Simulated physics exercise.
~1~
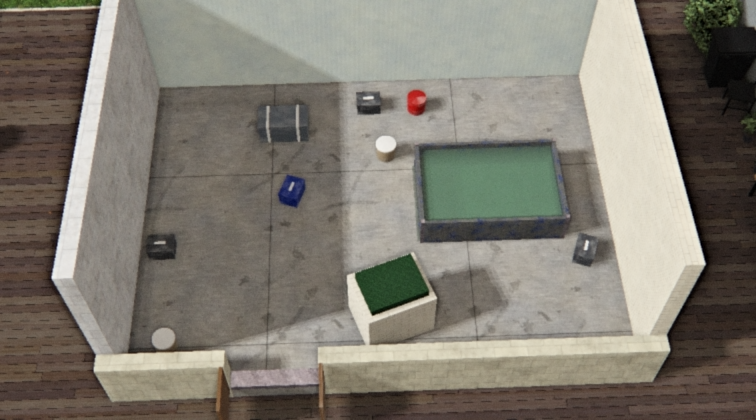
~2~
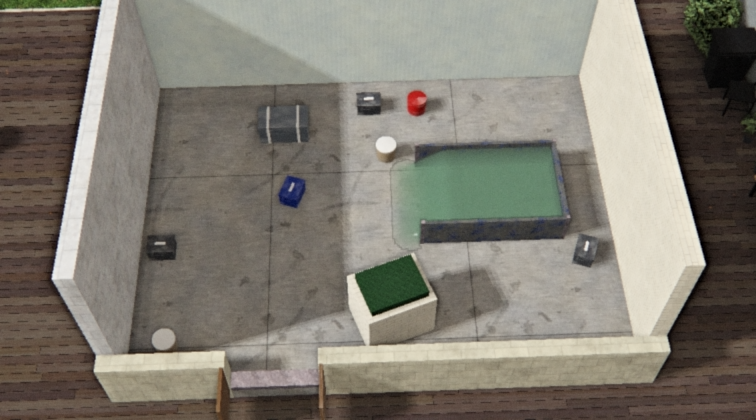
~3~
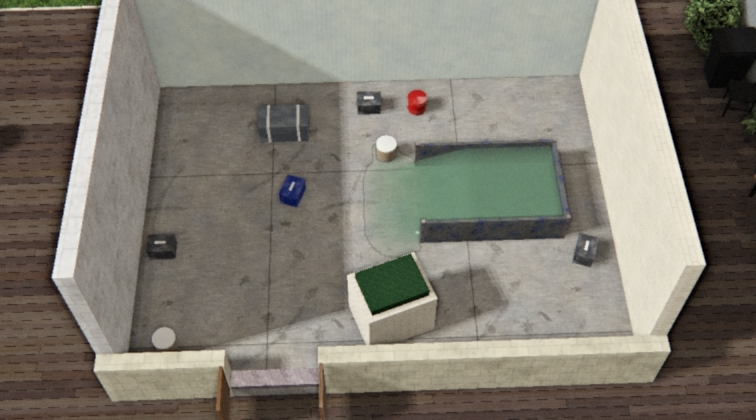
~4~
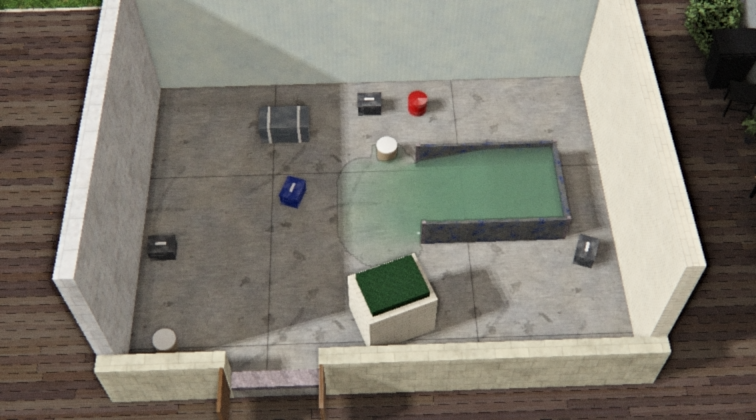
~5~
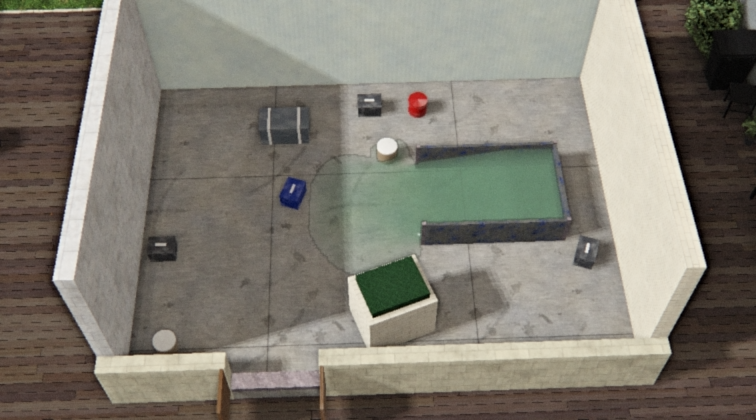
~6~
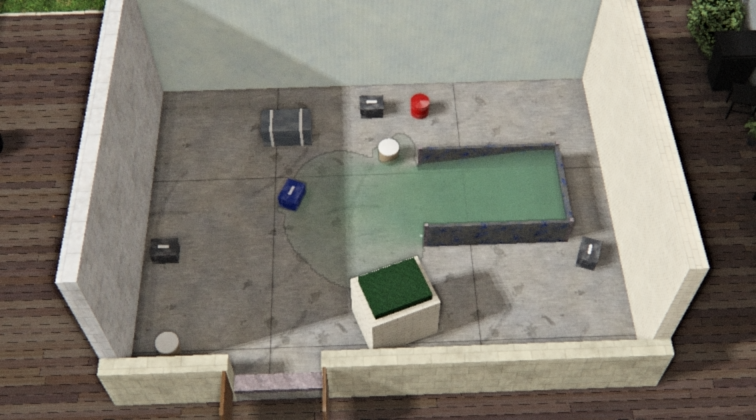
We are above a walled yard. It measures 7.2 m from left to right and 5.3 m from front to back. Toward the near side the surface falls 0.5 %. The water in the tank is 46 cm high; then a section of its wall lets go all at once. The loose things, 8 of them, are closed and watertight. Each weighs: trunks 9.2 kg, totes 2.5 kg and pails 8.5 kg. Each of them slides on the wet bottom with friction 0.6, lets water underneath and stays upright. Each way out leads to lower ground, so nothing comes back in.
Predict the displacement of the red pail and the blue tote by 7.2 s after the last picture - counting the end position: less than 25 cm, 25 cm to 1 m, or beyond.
Red pail: Scarcely budges. Blue tote: Is displaced far.
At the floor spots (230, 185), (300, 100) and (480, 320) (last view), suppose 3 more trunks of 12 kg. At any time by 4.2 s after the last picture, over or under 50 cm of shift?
In order: Above it, below it, below it.
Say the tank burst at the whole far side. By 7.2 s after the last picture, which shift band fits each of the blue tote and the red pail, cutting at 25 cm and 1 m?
Here's how it goes: The blue tote edges along somewhat, and the red pail winds up well off.
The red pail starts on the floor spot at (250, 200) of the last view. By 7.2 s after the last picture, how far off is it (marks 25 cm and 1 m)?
Observed: Object goes well off.
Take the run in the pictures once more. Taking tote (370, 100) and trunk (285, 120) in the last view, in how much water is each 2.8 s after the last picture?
About 0 and 4 cm.
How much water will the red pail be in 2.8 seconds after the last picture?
About 1 cm.
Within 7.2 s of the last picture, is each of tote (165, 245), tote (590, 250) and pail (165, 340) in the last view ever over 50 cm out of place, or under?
In turn: More, short of it, past it.
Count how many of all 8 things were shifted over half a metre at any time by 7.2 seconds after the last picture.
The count comes to 5.
Then, 0.9 s after the last picture the red pail is near (420, 101), 0.0 m from its start, aground; the blue tote is near (184, 186), 1.7 m from its start, aground; 0 of 8 are out; 0 afloat.
Then, 2.8 s after the last picture the red pail is near (420, 101), 0.0 m from its start, aground; the blue tote is near (165, 147), 2.2 m from its start, afloat; 0 of 8 are out; 4 afloat.
Then, 4.8 s after the last picture the red pail is near (420, 101), 0.0 m from its start, aground; the blue tote is near (173, 121), 2.5 m from its start, afloat; 0 of 8 are out; 3 afloat.
Then, 7.2 s after the last picture the red pail is near (420, 101), 0.0 m from its start, aground; the blue tote is near (193, 123), 2.2 m from its start, afloat; 0 of 8 are out; 4 afloat.
